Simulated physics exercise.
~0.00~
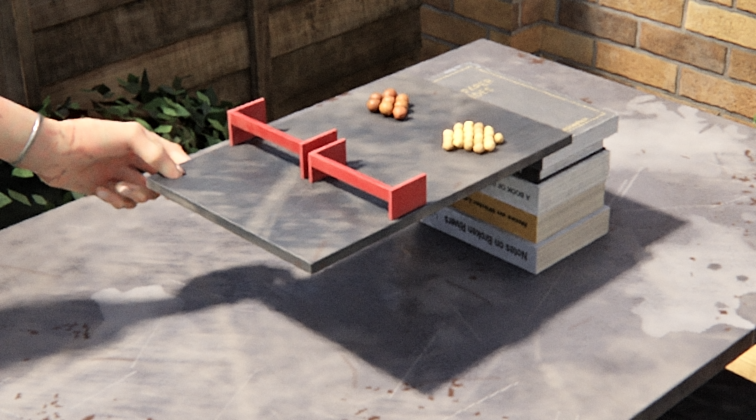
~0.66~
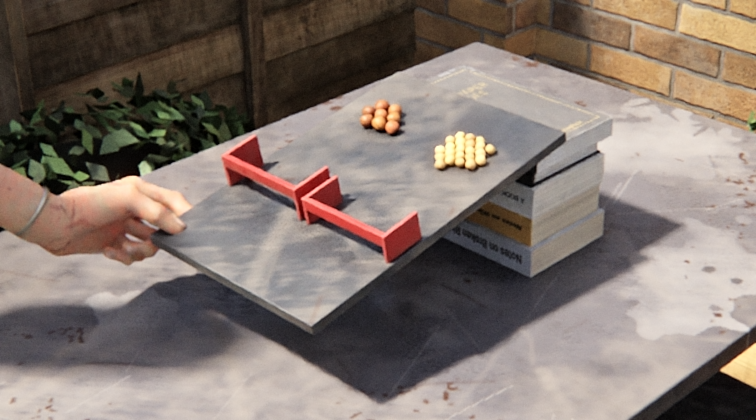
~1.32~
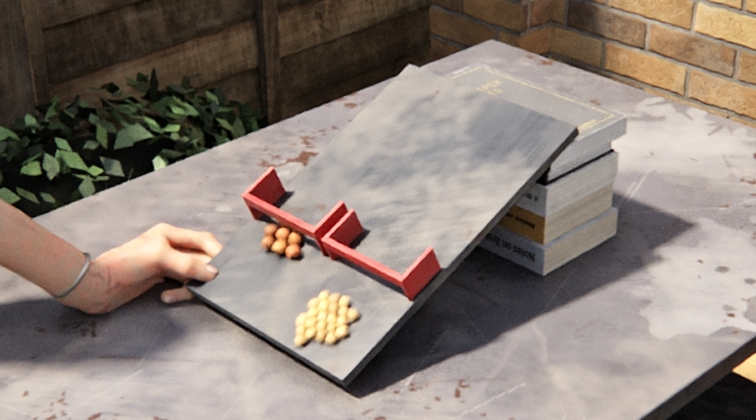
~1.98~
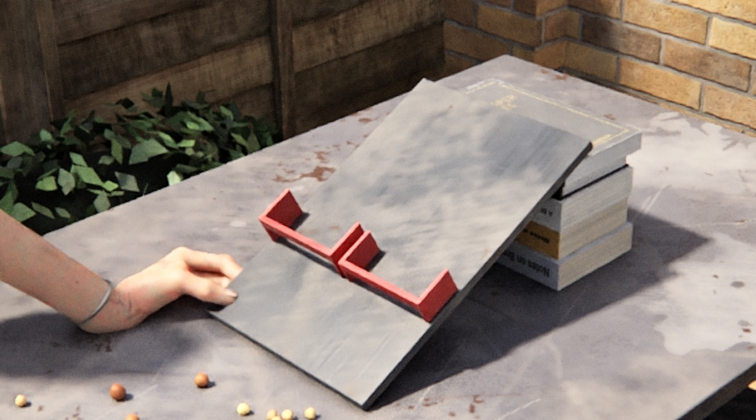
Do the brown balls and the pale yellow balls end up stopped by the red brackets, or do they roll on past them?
Both clusters roll on past the red brackets. The brown and the pale yellow balls leave the board, and some of each are seen on the table at the end.
